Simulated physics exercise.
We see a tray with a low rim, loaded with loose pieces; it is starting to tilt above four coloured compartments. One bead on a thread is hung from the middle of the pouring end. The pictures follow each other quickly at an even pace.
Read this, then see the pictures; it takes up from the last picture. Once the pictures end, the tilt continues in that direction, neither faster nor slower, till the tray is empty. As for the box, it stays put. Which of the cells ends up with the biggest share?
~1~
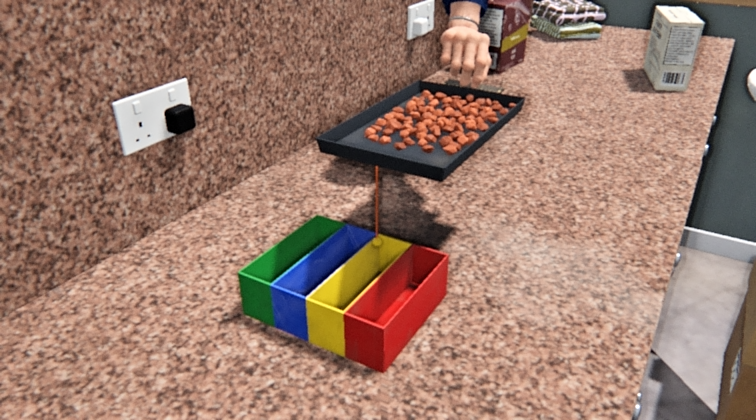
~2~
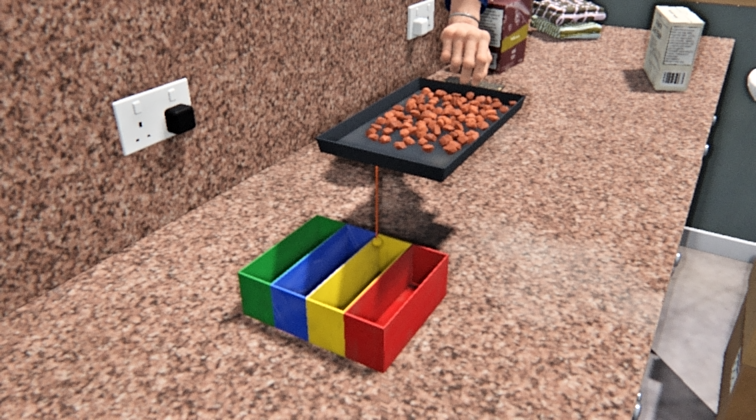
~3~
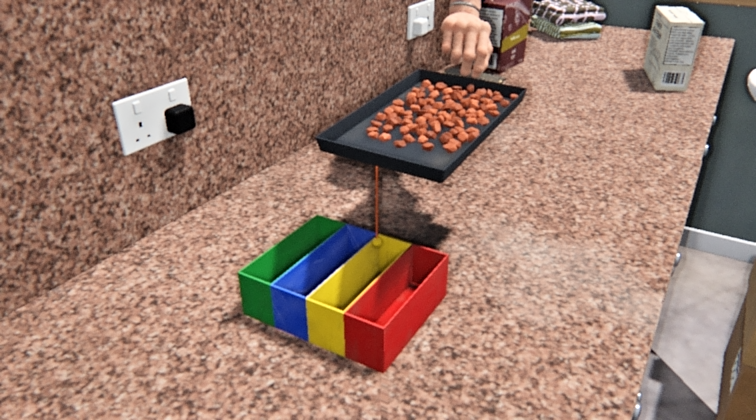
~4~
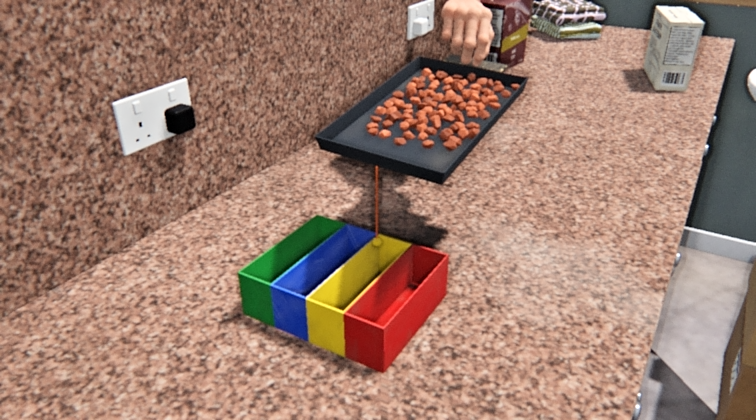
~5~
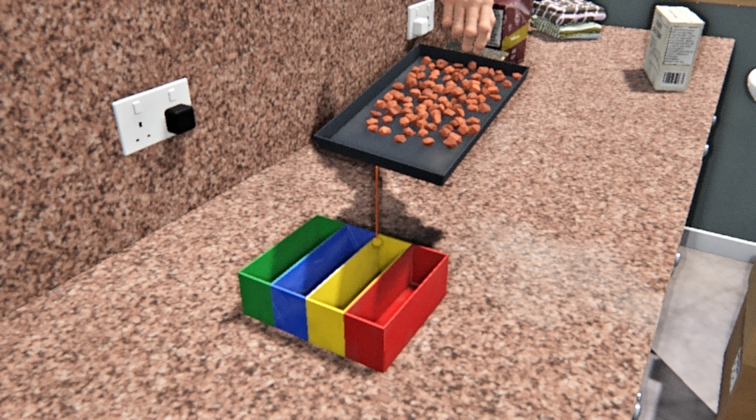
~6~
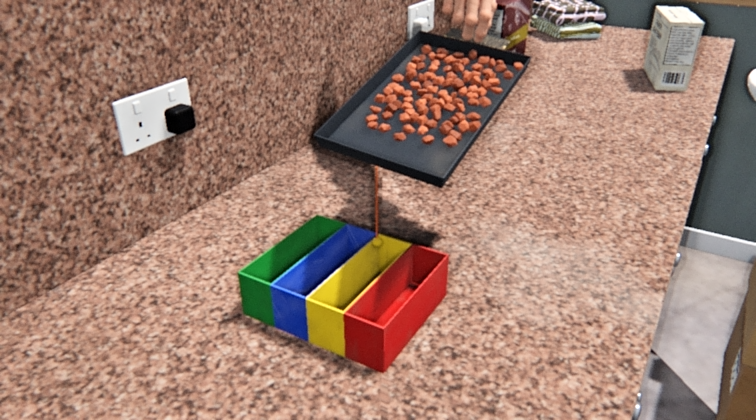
Red.
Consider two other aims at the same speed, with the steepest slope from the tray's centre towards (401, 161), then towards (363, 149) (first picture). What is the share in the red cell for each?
About 40 and 0 percent.
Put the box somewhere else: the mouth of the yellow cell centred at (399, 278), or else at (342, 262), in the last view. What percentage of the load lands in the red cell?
First placement: 40 per cent; second placement: 20 per cent.
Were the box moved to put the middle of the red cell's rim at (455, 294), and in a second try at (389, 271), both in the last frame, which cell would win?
First the yellow one, then that red cell.
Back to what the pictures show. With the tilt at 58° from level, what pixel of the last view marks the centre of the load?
Roughly (417, 147).
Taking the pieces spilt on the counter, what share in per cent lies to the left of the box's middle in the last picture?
Close to 0 per cent.
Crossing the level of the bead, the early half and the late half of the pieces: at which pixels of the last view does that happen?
First around (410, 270), afterwards around (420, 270).
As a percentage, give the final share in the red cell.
Result: Near 40 %.
Soon after the last picture, tray tipped steeply; nearly all on the tray; a stray few falling or outside the box.
A little later, tray tipped right over; about a third on the tray; about a quarter in the red cell; a small part in the yellow cell; about a third falling or outside the box.
Later still, tray tipped past a quarter turn; about half in the red cell; about a quarter in the yellow cell; about a third falling or outside the box.
At rest, tray tipped past a quarter turn; about half in the red cell; about a quarter in the yellow cell; none in the blue cell; none in the green cell; about a third outside the box.
